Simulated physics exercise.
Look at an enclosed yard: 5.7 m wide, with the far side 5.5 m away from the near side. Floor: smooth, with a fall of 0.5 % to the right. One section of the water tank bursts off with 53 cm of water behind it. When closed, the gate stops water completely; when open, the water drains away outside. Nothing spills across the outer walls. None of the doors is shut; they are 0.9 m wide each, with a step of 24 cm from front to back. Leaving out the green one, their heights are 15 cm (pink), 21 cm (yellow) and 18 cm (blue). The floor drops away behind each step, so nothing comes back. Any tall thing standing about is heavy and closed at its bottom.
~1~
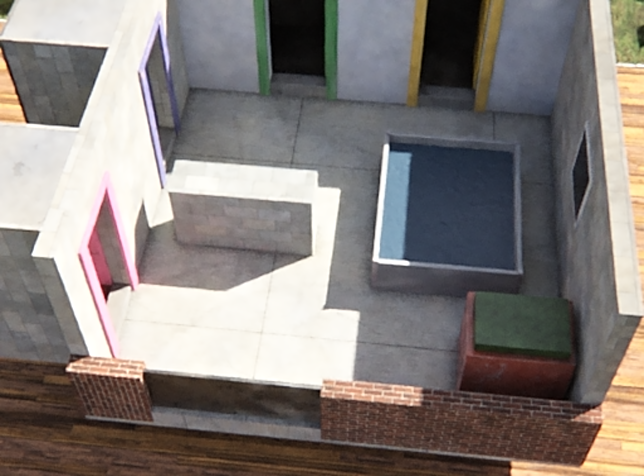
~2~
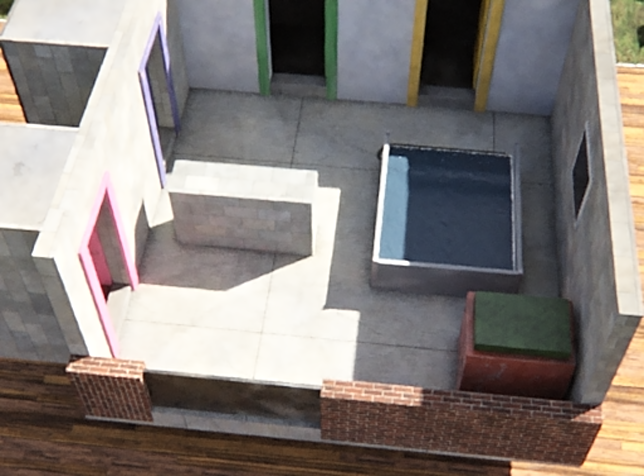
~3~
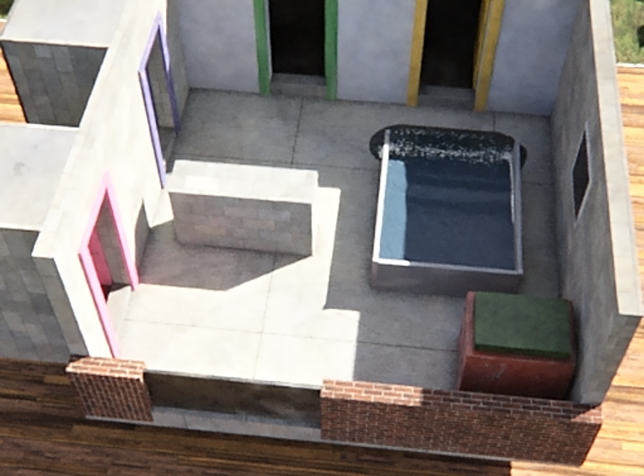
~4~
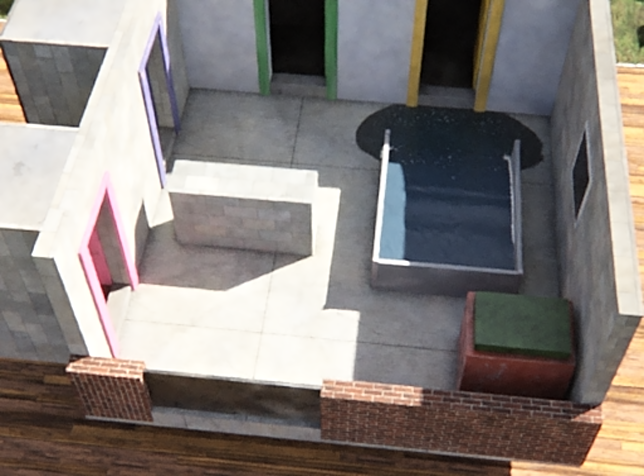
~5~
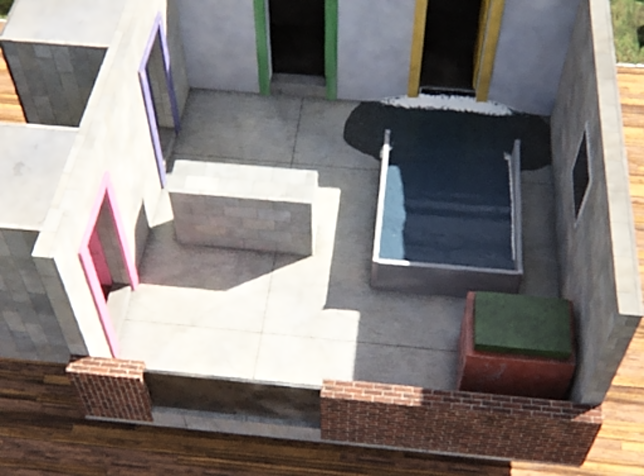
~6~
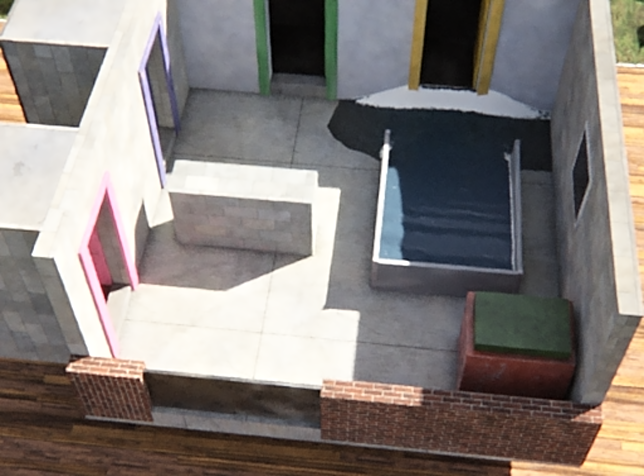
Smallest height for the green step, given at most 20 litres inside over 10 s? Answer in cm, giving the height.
About 6 cm.
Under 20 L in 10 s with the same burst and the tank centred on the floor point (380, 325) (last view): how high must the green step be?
At least roughly 14.5 cm high.
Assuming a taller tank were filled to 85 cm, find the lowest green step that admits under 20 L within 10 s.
A step of about 9.5 cm does it.
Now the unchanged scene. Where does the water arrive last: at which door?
That would be the pink door.
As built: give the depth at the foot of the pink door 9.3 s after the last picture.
Lab note: Depth approx. 8.0 cm.
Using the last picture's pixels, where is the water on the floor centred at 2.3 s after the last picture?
(419, 172), roughly.
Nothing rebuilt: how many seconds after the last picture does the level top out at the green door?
Roughly at 1.8 s.
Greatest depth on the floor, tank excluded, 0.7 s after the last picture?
About 42 cm.
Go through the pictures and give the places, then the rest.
The first frame shows the water tank at (449, 203) is whole and still, 53 cm deep; the green door at (297, 47) is dry.
In the second frame, the front is at a hidden place, 0.3 m from the gap on the far side; 0.5 m2 of floor is wet, 53 cm left at the back.
In the third frame, water pours out on the far side and has run 0.7 m, to (395, 129); about 10 cm deep outside, 53 cm at the back.
In the fourth frame, the front is at (405, 108), 1.2 m from the gap on the far side; 2.6 m2 of floor is wet, 53 cm left at the back.
In the fifth frame, the front is at (422, 91), 1.4 m from the gap on the far side; 3.2 m2 of floor is wet, 53 cm left at the back.
In the sixth frame, water pours out on the far side and has run 1.4 m, to (348, 101); about 11 cm deep outside, 51 cm at the back; 0.8 m in a straight line remain to the green door at (297, 47).
Then, 0.7 s after the last picture water covers 15 % of the floor, deepest (42 cm) near (544, 119); 7 cm at the green door, 0 litres in over its 23 cm step.
Then, 2.3 s after the last picture water covers 45 % of the floor, deepest (34 cm) near (553, 346); 10 cm at the green door, 0 litres in over its 23 cm step.
Then, 9.3 s after the last picture water covers 95 % of the floor, deepest (12 cm) near (545, 136); 9 cm at the green door, 0 litres in over its 23 cm step.
At the green door as built, the water peaked near 10 cm, 1.7 s after the last picture.
With a step of 5 cm, 30 litres would have come in within the 10 s; with 6.5 cm, 13 litres. So under 20 litres takes about 6 cm.
